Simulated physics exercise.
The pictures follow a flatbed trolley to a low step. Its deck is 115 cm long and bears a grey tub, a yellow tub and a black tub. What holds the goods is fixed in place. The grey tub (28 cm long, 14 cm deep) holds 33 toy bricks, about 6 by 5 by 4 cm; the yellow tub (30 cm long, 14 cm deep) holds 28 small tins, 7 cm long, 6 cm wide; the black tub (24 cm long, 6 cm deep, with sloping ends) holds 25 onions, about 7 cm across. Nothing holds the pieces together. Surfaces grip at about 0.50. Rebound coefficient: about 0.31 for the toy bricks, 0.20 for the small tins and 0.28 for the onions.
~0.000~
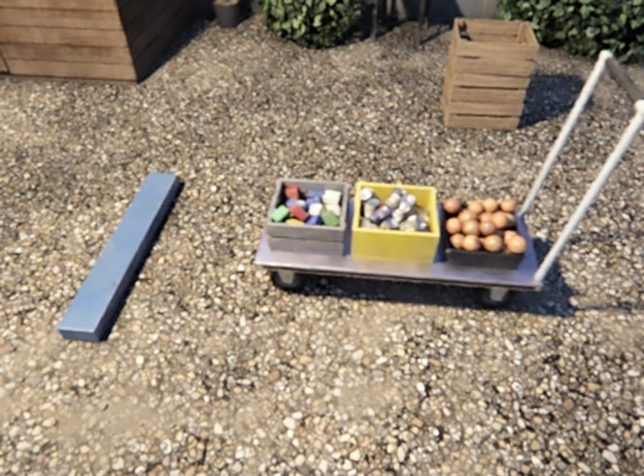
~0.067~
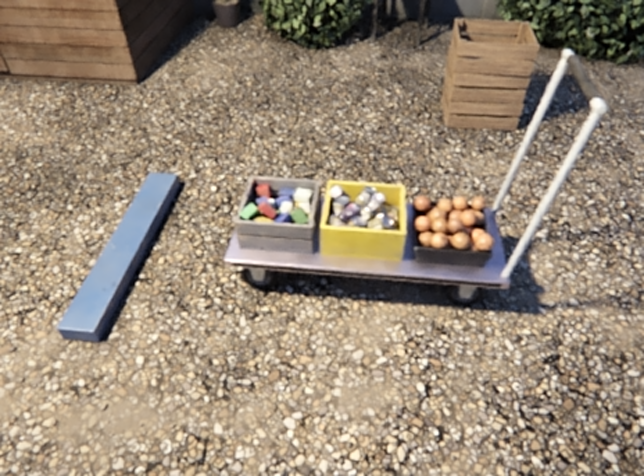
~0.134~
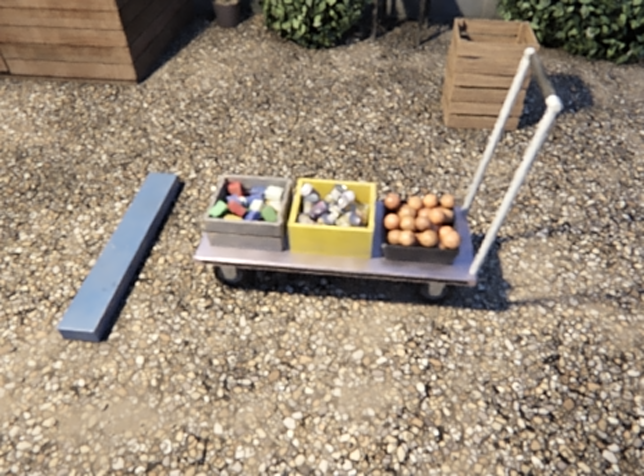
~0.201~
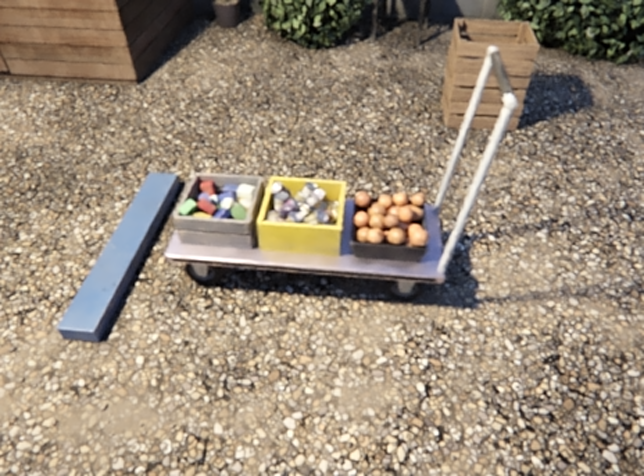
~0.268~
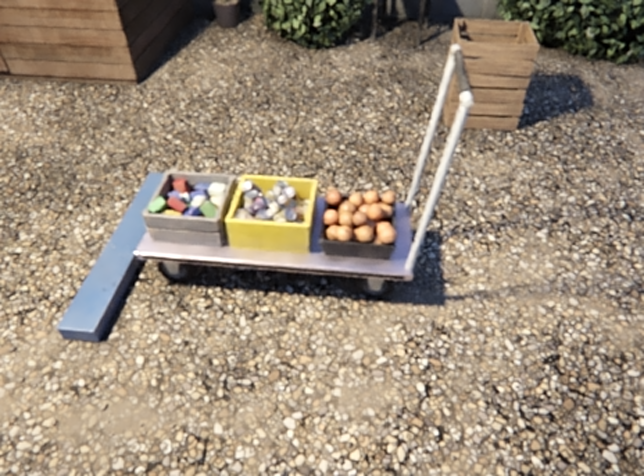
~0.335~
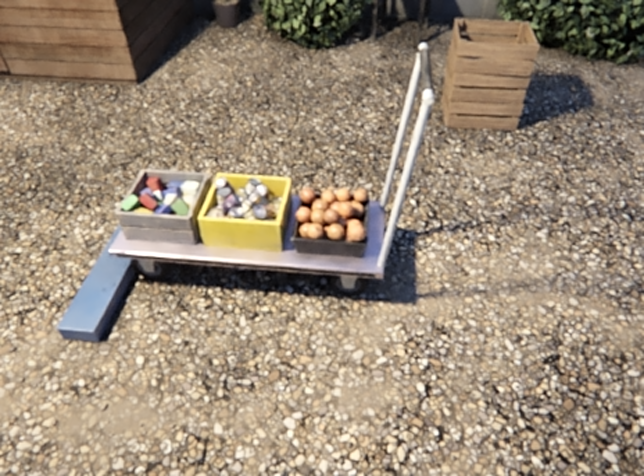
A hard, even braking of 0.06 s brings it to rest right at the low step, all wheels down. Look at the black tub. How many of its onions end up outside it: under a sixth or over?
Out of the black tub go over a sixth of the onions.
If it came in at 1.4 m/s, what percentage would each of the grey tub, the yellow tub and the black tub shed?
In that case grey tub 0, yellow tub 0, black tub 20 per cent.
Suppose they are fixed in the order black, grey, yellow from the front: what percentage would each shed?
Then grey tub 0, yellow tub 0, black tub 40 per cent.
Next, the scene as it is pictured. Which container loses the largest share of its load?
It is the black tub.
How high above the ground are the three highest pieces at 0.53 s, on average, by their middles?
Some 40 cm up.
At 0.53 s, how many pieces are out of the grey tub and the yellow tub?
About: Grey tub 0, yellow tub 0.
After 0.41 s, the grey tub has all 33, the yellow tub has all 28 and the black tub is down by 2 of 25.
After 0.53 s, the grey tub has all 33, the yellow tub has all 28 and the black tub is down by 6 of 25.
After 0.76 s, the grey tub has all 33, the yellow tub has all 28 and the black tub is down by 9 of 25.
Final count (at 1.26 s), the grey tub has all 33, the yellow tub has all 28 and the black tub is down by 9 of 25. Asked share, 9 of 25, 36 per cent.
